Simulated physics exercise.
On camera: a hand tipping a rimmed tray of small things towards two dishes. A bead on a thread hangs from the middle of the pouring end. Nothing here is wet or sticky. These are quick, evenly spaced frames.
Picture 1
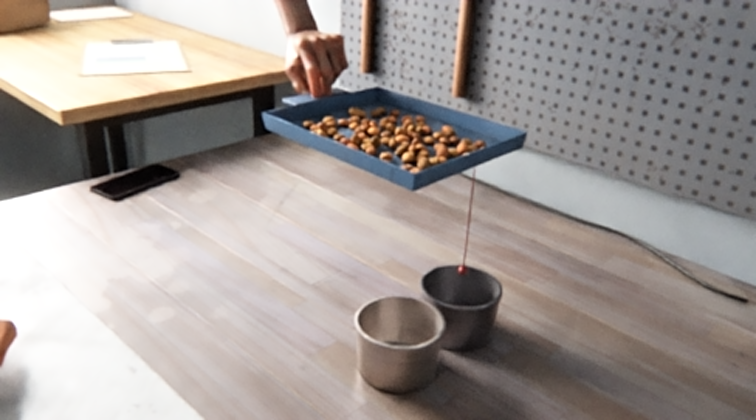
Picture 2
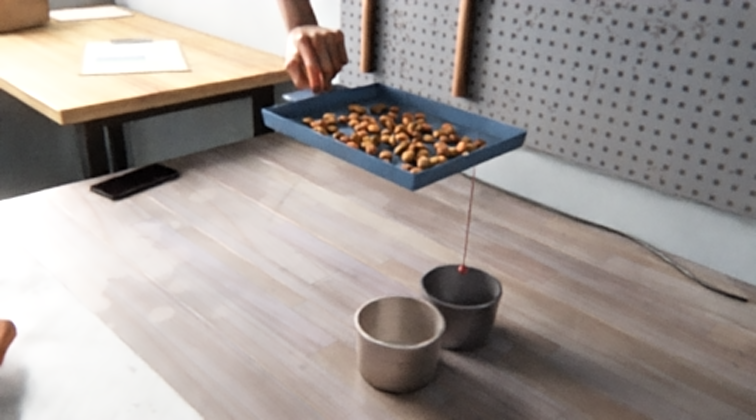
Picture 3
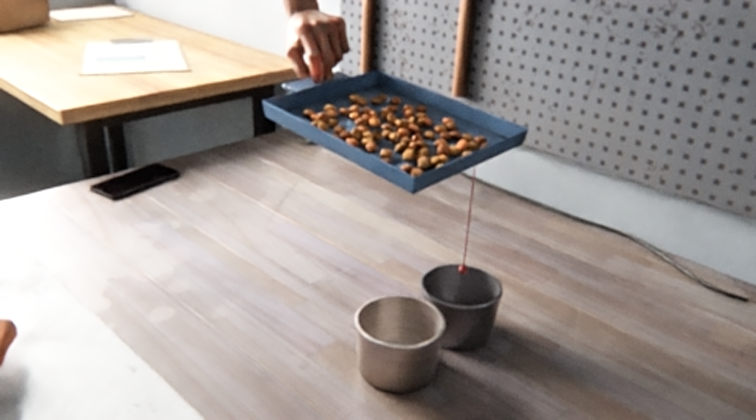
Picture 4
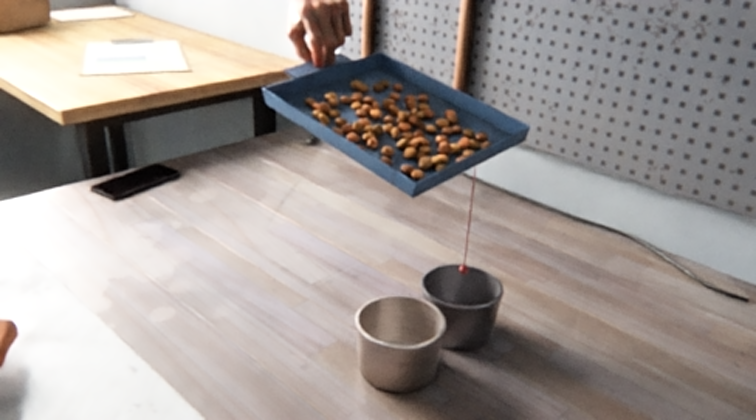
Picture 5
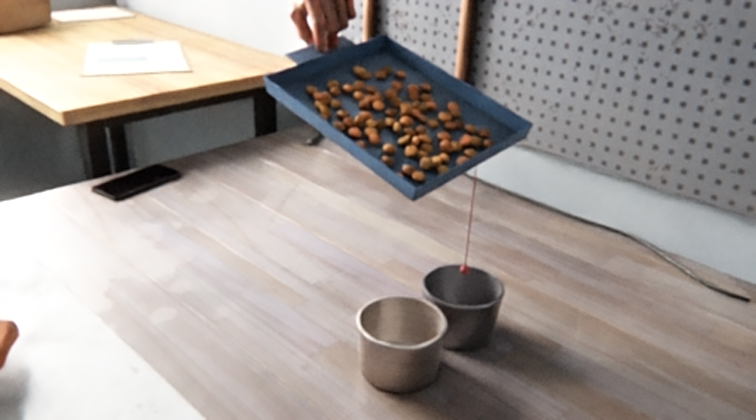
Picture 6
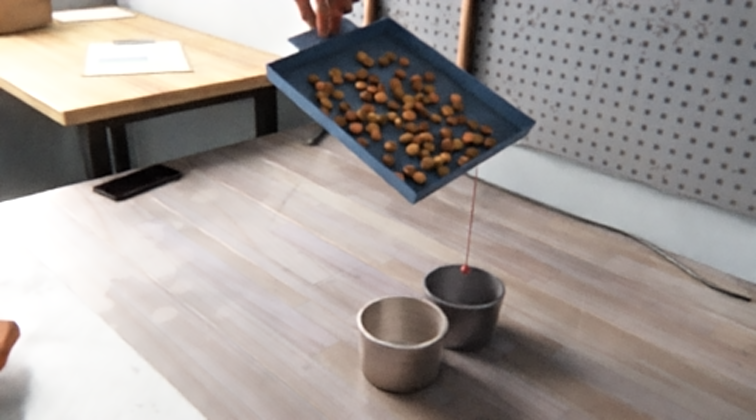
A hand raising the back of a blue tray of small brown pieces, tilting it steeper above two round metal dishes.
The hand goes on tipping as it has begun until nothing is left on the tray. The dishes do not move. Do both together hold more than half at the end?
In the dishes lies the larger part of it.
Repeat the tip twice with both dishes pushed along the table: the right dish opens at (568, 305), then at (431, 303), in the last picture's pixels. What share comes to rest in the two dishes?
The first gives 0 %, the second 70 %.
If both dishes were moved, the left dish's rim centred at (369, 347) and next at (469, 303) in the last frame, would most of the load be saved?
The first try: More than half. The second: Below a half.
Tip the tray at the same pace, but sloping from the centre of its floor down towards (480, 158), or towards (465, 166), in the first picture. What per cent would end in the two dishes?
About 0 and 10 per cent.
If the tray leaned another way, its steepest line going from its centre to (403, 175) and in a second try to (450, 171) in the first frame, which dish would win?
In turn: The left dish; the left one.
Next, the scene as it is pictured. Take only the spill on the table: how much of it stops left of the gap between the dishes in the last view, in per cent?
Close to 10 per cent.
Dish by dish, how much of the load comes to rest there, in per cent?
The left dish has 80 per cent, the right dish has 0.
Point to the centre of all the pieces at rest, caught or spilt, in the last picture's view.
Close to (408, 361).
Just after the last frame, tray tipped steeply; every one on the tray.
A moment on, tray tipped past a quarter turn; about a tenth on the tray; roughly half in the left dish; about a tenth outside both; roughly a third in the air.
Further on, tray tipped past a quarter turn; the larger part in the left dish; roughly a quarter outside both.
When it is over, tray tipped past a quarter turn; the larger part in the left dish; not one in the right dish; roughly a quarter outside both.
